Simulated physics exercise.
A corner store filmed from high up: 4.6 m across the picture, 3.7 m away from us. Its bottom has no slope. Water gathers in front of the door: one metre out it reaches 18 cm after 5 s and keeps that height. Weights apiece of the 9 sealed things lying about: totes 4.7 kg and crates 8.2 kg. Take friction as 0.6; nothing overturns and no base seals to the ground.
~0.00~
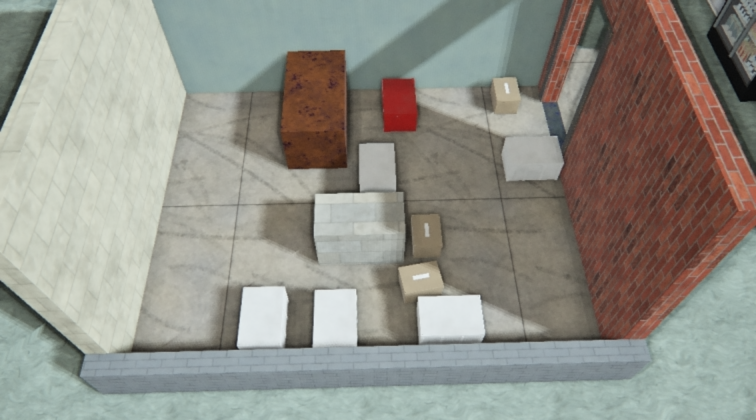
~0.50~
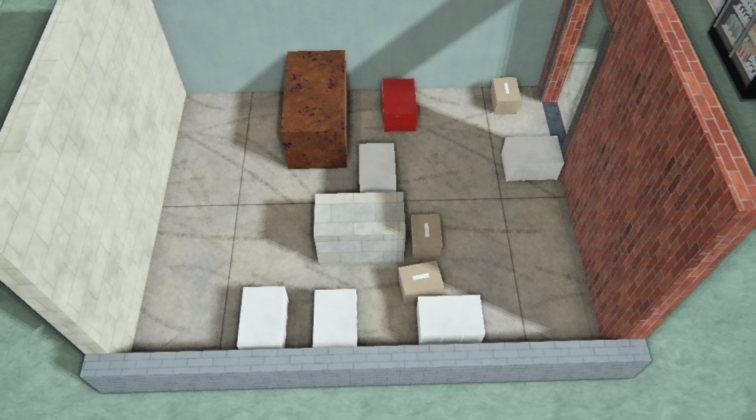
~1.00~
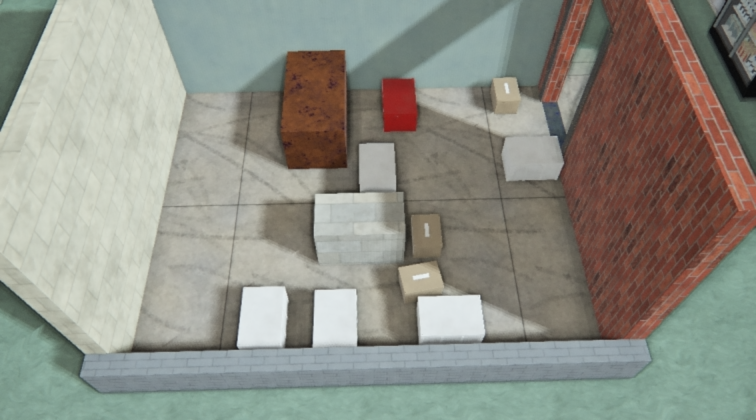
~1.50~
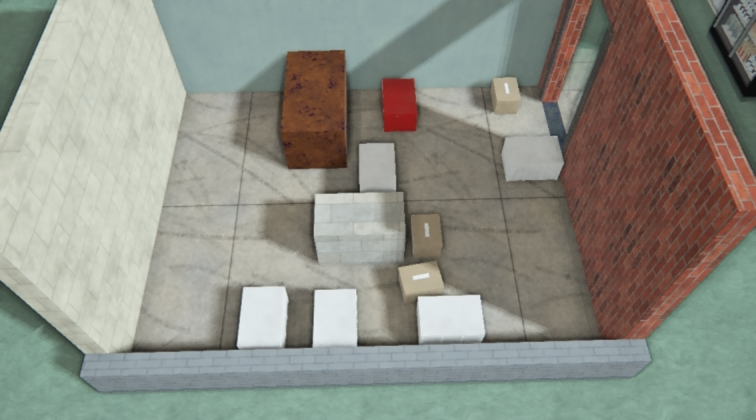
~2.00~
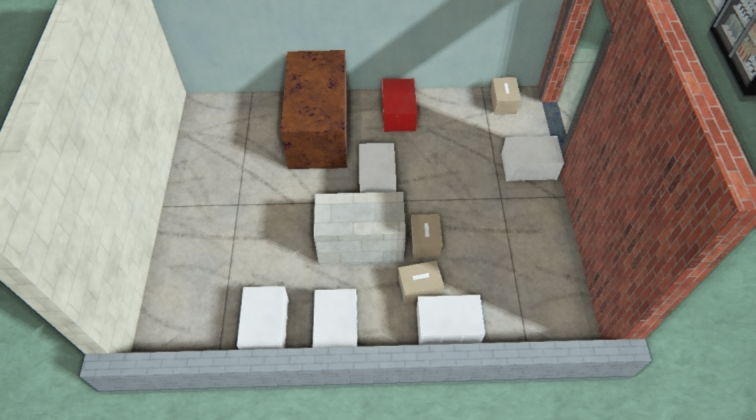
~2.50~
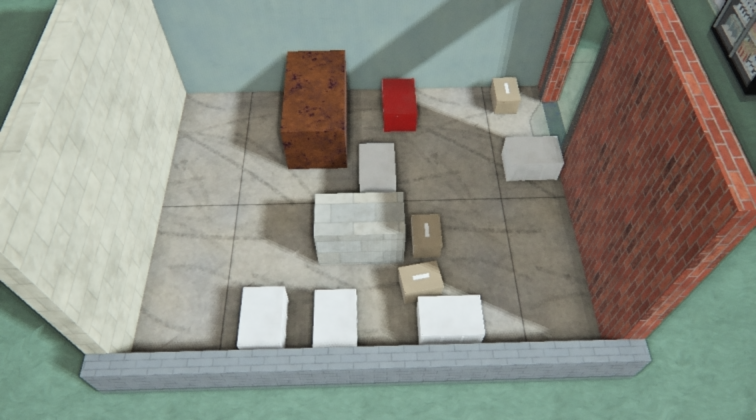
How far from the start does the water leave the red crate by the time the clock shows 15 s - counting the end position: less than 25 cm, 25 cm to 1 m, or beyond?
Red crate travels far.
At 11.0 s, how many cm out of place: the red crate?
About 250 cm.
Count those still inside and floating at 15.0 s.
At that moment 9.
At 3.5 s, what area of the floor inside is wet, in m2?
About 1.0 m2.
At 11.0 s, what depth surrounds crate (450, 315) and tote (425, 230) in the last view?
About 3 and 5 cm.
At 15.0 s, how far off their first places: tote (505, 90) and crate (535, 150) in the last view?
In that order: 250 cm, 140 cm.
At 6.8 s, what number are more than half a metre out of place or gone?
2 of them.
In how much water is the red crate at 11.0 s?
About 3 cm.
After 3.5 s the red crate is near (399, 96), 0.0 m from its start, aground; 0 afloat.
After 6.8 s the red crate is near (363, 88), 0.4 m from its start, afloat; 2 afloat.
After 11.0 s the red crate is near (227, 185), 2.3 m from its start, aground; 2 afloat.
After 15.0 s the red crate is near (179, 187), 2.8 m from its start, afloat; 9 afloat.
